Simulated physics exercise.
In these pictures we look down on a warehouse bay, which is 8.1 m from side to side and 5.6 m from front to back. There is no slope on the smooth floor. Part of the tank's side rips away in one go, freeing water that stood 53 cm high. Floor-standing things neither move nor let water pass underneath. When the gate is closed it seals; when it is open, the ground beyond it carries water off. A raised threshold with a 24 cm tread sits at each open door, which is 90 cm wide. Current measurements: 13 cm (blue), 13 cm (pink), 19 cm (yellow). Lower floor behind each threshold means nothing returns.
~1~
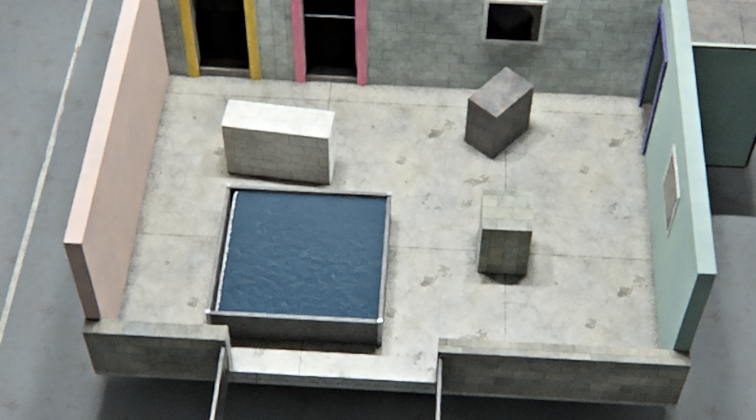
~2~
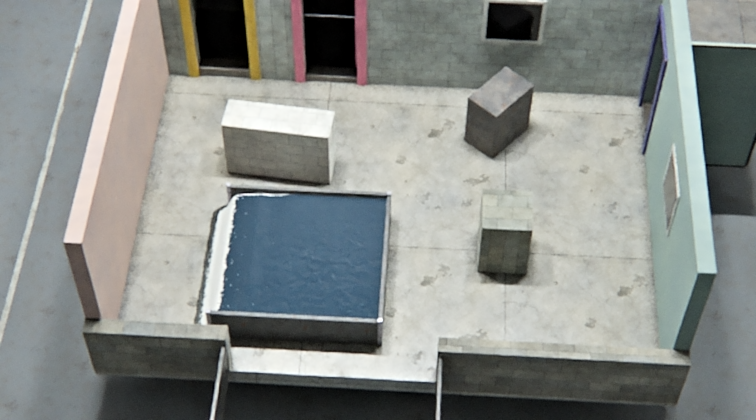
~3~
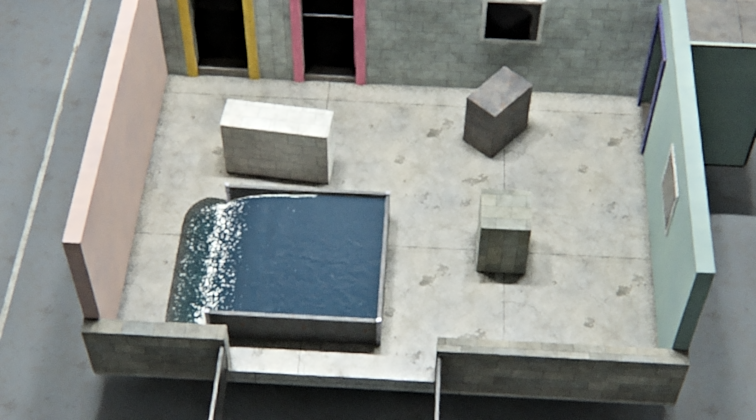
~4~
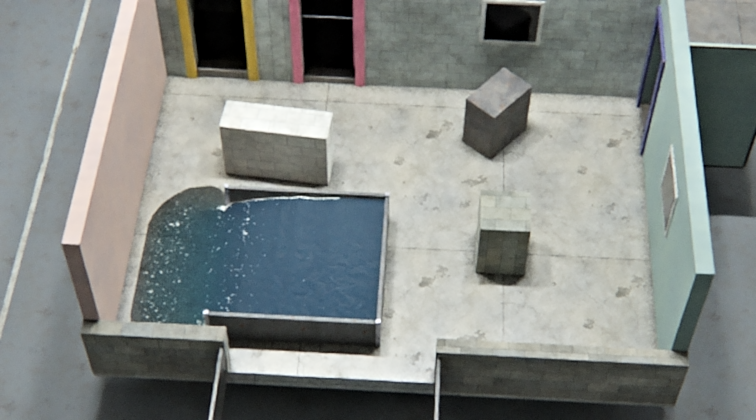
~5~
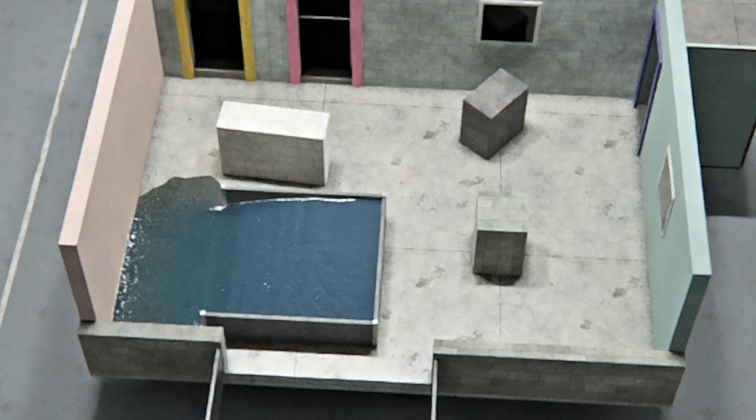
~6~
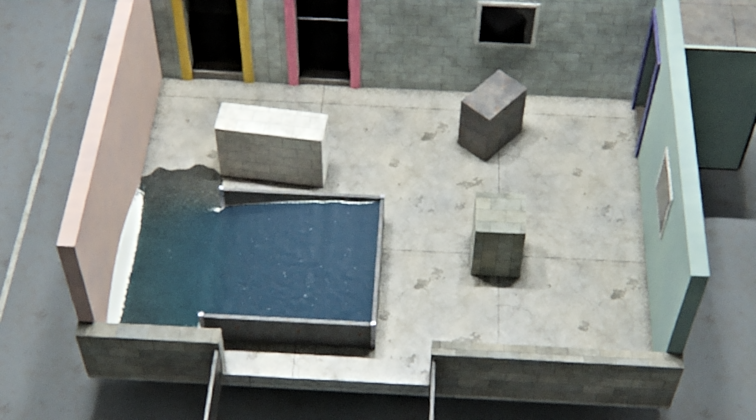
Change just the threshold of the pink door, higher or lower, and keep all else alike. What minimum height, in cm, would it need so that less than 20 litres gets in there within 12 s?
About 5 cm.
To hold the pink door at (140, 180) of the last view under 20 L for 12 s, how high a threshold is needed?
Close to 18 cm at the least.
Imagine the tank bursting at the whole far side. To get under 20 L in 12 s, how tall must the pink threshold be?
Then it needs around 11.0 cm.
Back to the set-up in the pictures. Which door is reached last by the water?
The blue door.
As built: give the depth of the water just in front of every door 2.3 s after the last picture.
Reading in centimetres: Blue = 0, pink = 3, yellow = 25.
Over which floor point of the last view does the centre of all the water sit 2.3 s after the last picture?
It lies near (212, 249) in the last picture.
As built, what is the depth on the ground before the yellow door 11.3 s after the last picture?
Some 10.5 cm.
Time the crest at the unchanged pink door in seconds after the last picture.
Some 3.5 s, more or less.
Then, 0.7 s after the last picture water covers 15 % of the floor, deepest (44 cm) near (107, 343); it has not reached the pink door.
Then, 2.3 s after the last picture water covers 30 % of the floor, deepest (35 cm) near (105, 353); 3 cm at the pink door, 0 litres in over its 13 cm threshold.
Then, 11.3 s after the last picture water covers 100 % of the floor, deepest (12 cm) near (161, 85); 6 cm at the pink door, 0 litres in over its 13 cm threshold.
At the pink door as built, the water peaked near 10 cm, 3.3 s after the last picture.
Run again over the same 12 s with other heights there, 28 litres in over 4.5 cm, 12 litres over 6 cm. The limit of 20 litres is kept from about 5 cm up.
